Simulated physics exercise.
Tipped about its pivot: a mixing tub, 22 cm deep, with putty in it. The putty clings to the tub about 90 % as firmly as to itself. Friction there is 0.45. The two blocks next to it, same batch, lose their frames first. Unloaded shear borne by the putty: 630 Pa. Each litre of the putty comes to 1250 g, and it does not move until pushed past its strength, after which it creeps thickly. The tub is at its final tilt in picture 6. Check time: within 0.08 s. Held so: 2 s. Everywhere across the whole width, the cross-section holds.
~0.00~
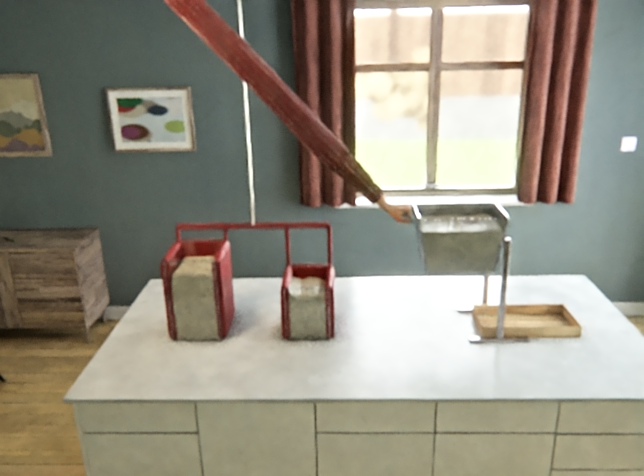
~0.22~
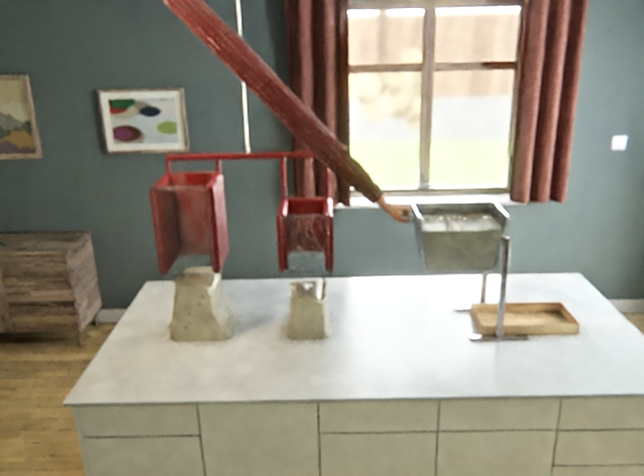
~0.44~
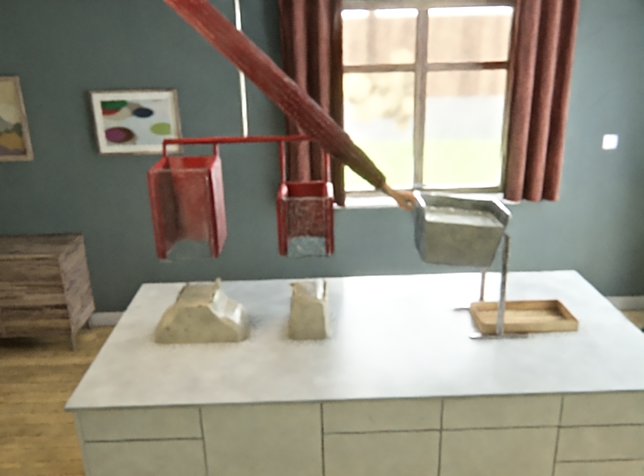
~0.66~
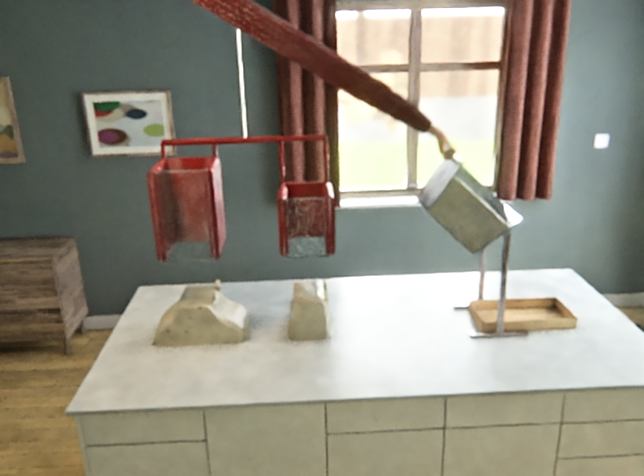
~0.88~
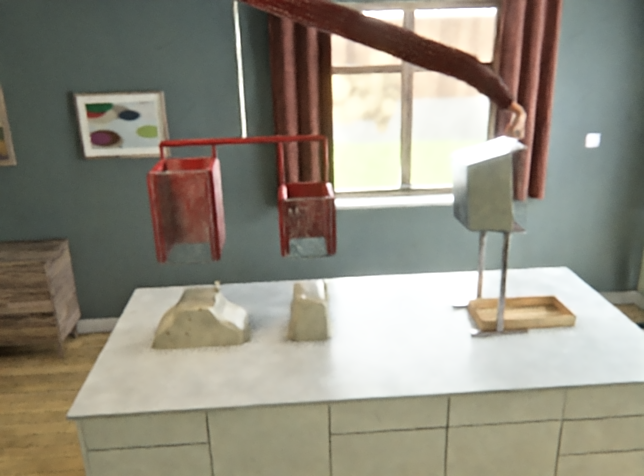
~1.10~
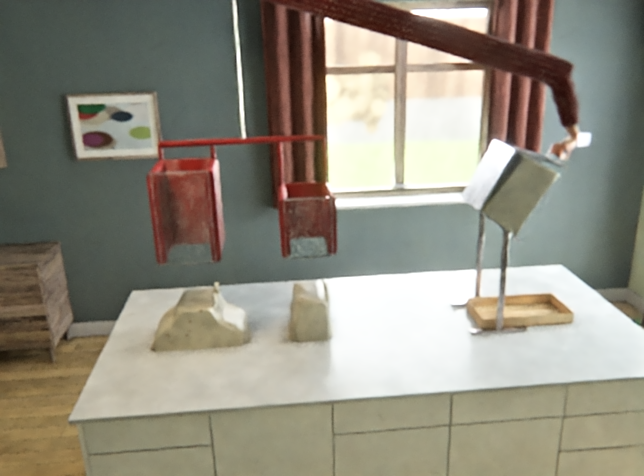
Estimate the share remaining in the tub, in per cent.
I would say roughly 0 per cent remains in the tub.
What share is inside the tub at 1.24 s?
Near 40 %.
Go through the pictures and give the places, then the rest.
Handle-side rim at (421, 219), tilt 0 degrees; crest of the putty at (499, 231); block heights 30 cm, 19 cm (left to right), in the first picture.
Handle-side rim at (421, 218), tilt 0 degrees; crest of the putty at (499, 230); block heights 26 cm, 19 cm (left to right), in the second picture.
Handle-side rim at (426, 207), tilt 7 degrees; crest of the putty at (431, 221); block heights 19 cm, 19 cm (left to right), in the third picture.
Handle-side rim at (464, 164), tilt 44 degrees; crest of the putty at (458, 179); block heights 19 cm, 19 cm (left to right), in the fourth picture.
Handle-side rim at (527, 149), tilt 85 degrees; crest of the putty at (508, 156); block heights 19 cm, 19 cm (left to right), in the fifth picture.
Handle-side rim at (568, 168), tilt 118 degrees; crest of the putty at (524, 159); block heights 19 cm, 19 cm (left to right), in the sixth picture.
After 1.24 s, the tub is at 118 degrees and holds 39 %.
After 1.41 s, the tub is at 118 degrees and holds 0 %.
After 1.58 s, the tub is at 118 degrees and holds 0 %.
After 1.75 s, the tub is at 118 degrees and holds 0 %.
After 3.10 s, the tub is at 118 degrees and holds 0 %.
